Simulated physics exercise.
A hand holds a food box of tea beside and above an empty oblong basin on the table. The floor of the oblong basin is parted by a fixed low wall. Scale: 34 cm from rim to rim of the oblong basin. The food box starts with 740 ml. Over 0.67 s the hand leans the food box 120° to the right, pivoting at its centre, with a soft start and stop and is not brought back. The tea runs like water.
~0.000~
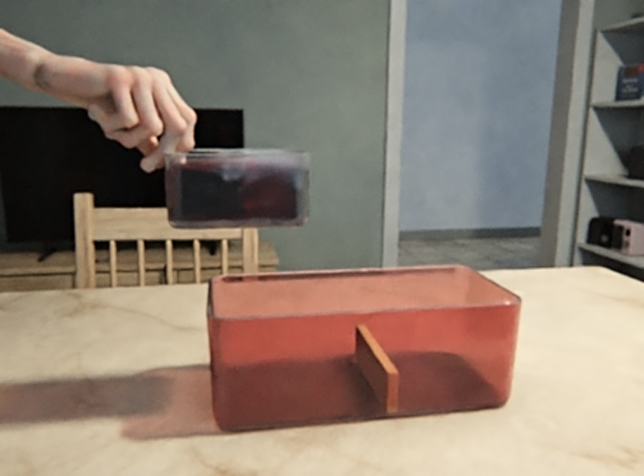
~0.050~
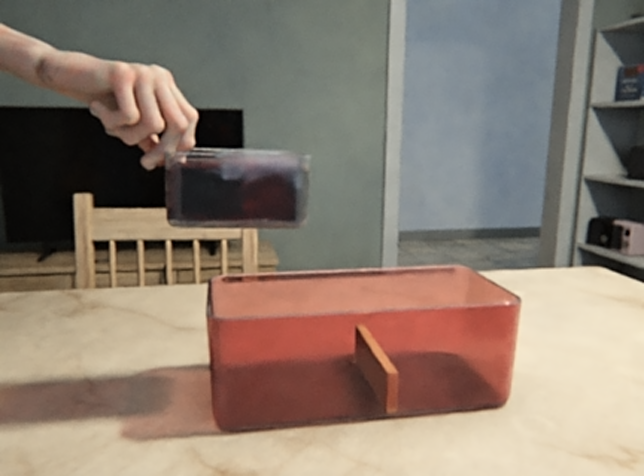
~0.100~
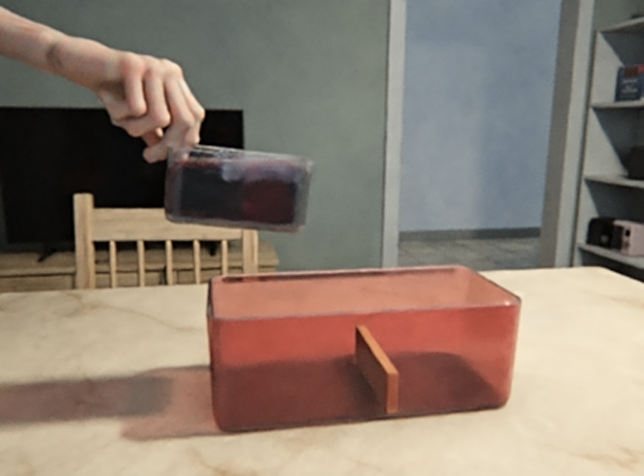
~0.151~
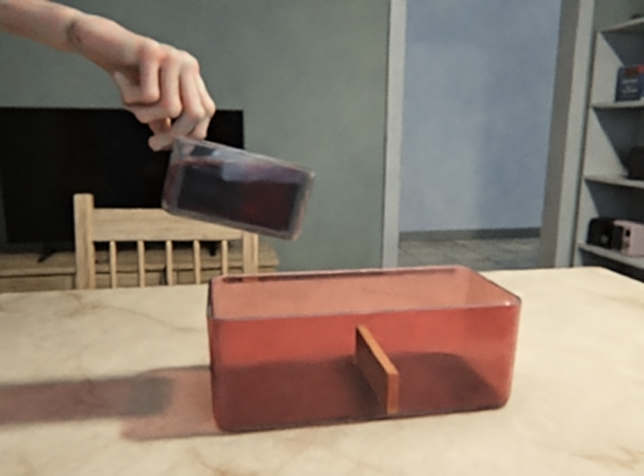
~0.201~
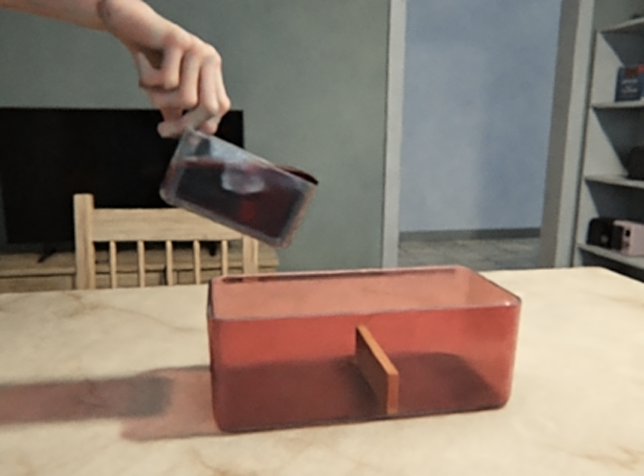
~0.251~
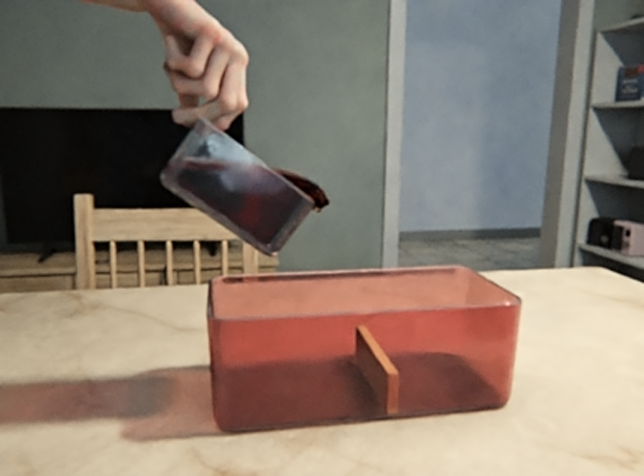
To begin with, a hand holds a small clear box of dark reddish tea nearly level above a red, see-through oblong basin on a table. The hand then leans the box to the right, slowly at first and then more steeply, and dark tea starts coming over its right edge.
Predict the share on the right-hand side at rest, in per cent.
The far part has some 15 per cent.
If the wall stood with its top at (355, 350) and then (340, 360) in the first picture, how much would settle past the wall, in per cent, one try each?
First 40, then 60 per cent.
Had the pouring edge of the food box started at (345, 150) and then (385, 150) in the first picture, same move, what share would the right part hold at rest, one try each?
First 60, then 80 per cent.
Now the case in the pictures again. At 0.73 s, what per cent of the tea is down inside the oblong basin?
Some 94 per cent.
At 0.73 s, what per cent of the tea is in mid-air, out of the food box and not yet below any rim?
About 6 per cent.
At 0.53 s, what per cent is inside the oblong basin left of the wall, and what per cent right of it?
Near 52 on the left, 10 on the right.
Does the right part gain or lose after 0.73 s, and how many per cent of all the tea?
It goes up by about 3.
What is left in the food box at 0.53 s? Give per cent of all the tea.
Near 12 in a hundred.
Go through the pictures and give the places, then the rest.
In the first picture, tilt 0°; pouring edge (304, 154); surface from (171, 163) to (301, 163); the oblong basin's rim runs from (209, 297) to (493, 283); the wall's top is at (375, 347).
In the second picture, tilt 2°; pouring edge (305, 156); surface from (171, 163) to (301, 164).
In the third picture, tilt 6°; pouring edge (307, 162); surface from (173, 162) to (304, 166).
In the fourth picture, tilt 15°; pouring edge (309, 172); surface from (174, 161) to (308, 169).
In the fifth picture, tilt 25°; pouring edge (311, 185); surface from (173, 163) to (309, 176); 2 per cent is over the edge.
In the sixth picture, tilt 37°; pouring edge (309, 200); surface from (172, 161) to (298, 184); 9 per cent is over the edge.
After 0.53 s the tilt is 107° and 12 per cent is still to pour, 52 is left of the wall and 10 right of it.
After 0.73 s the tilt is 120° and 1 per cent is still to pour, 81 is left of the wall and 12 right of it.
After 0.94 s the tilt is 120° and 0 per cent is still to pour, 81 is left of the wall and 15 right of it.
After 1.17 s the tilt is 120° and 0 per cent is still to pour, 81 is left of the wall and 15 right of it.
In the end 81 per cent lies left of the wall, 15 right of it and 4 outside.
